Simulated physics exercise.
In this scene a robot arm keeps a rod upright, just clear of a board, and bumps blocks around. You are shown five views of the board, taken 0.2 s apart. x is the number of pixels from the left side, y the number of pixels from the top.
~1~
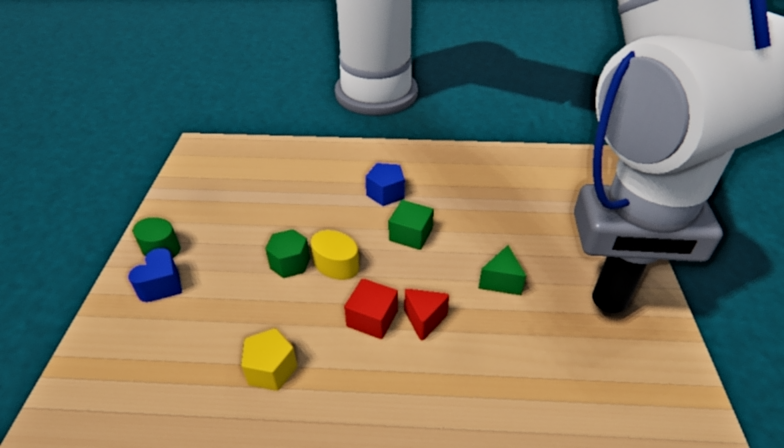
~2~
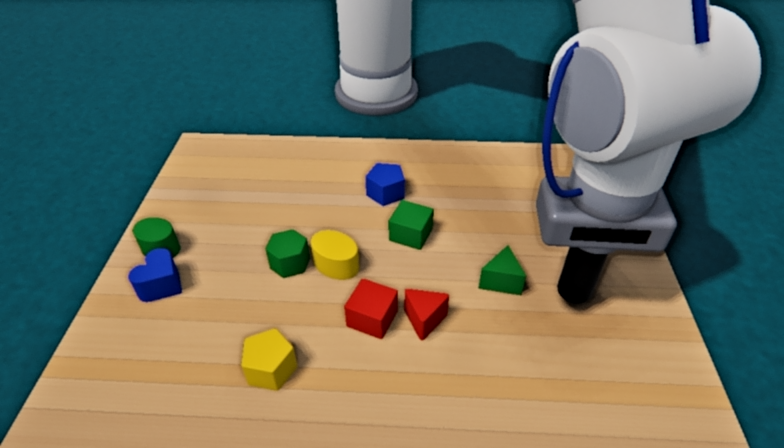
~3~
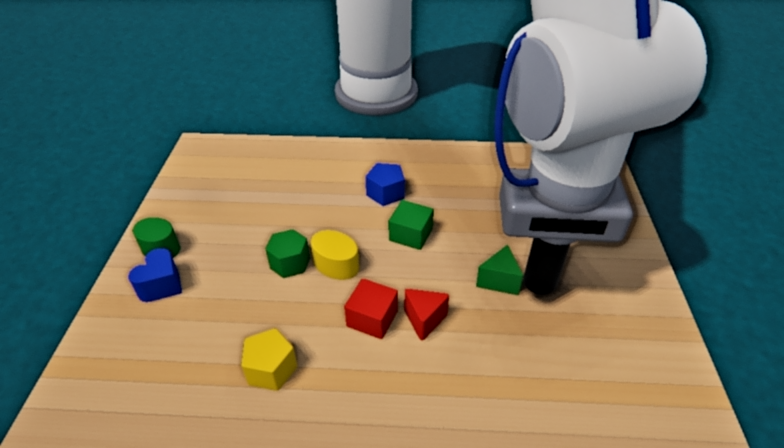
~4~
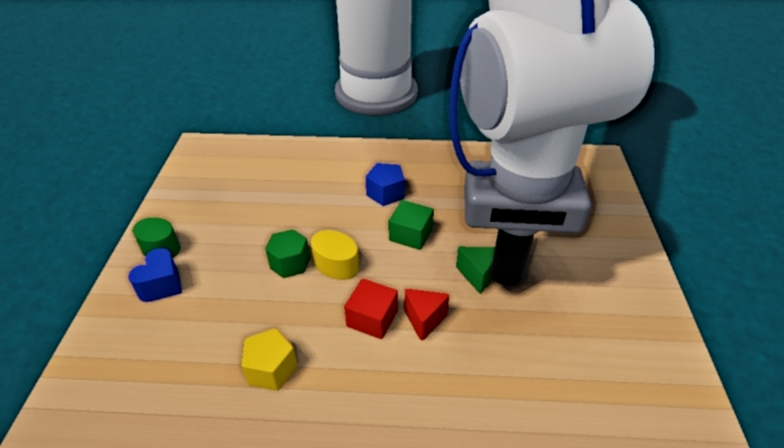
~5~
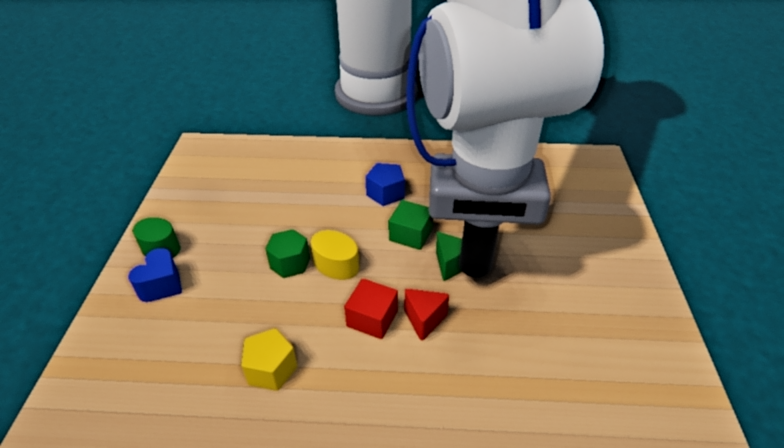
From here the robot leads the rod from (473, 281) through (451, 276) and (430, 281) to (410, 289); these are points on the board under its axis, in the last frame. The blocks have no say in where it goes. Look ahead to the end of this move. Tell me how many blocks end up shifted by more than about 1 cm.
Once the path ends, one block will have shifted.
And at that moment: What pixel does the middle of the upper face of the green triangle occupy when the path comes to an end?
I think it will end close to (433, 236).
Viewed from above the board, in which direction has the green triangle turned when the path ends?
Rotation: Clockwise.
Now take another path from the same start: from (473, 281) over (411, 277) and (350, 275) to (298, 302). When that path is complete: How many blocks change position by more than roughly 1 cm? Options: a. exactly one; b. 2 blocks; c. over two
My answer is option c.
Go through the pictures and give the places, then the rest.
In the first picture, rod tip at (609, 301); block tops, red triangle at (426, 301); green triangle at (505, 262).
In the second picture, rod at (573, 292); blocks unchanged.
In the third picture, rod at (539, 284); green triangle at (503, 261).
In the fourth picture, rod at (507, 275); green triangle at (482, 255).
In the fifth picture, rod at (475, 267); red triangle at (426, 301); green triangle at (454, 245).
What follows on the original path. Halfway along, rod at (441, 263); green triangle at (433, 236), turned 30° clockwise.
At the end, rod at (411, 275); red triangle in place; green triangle at (433, 236), turned 30° clockwise.
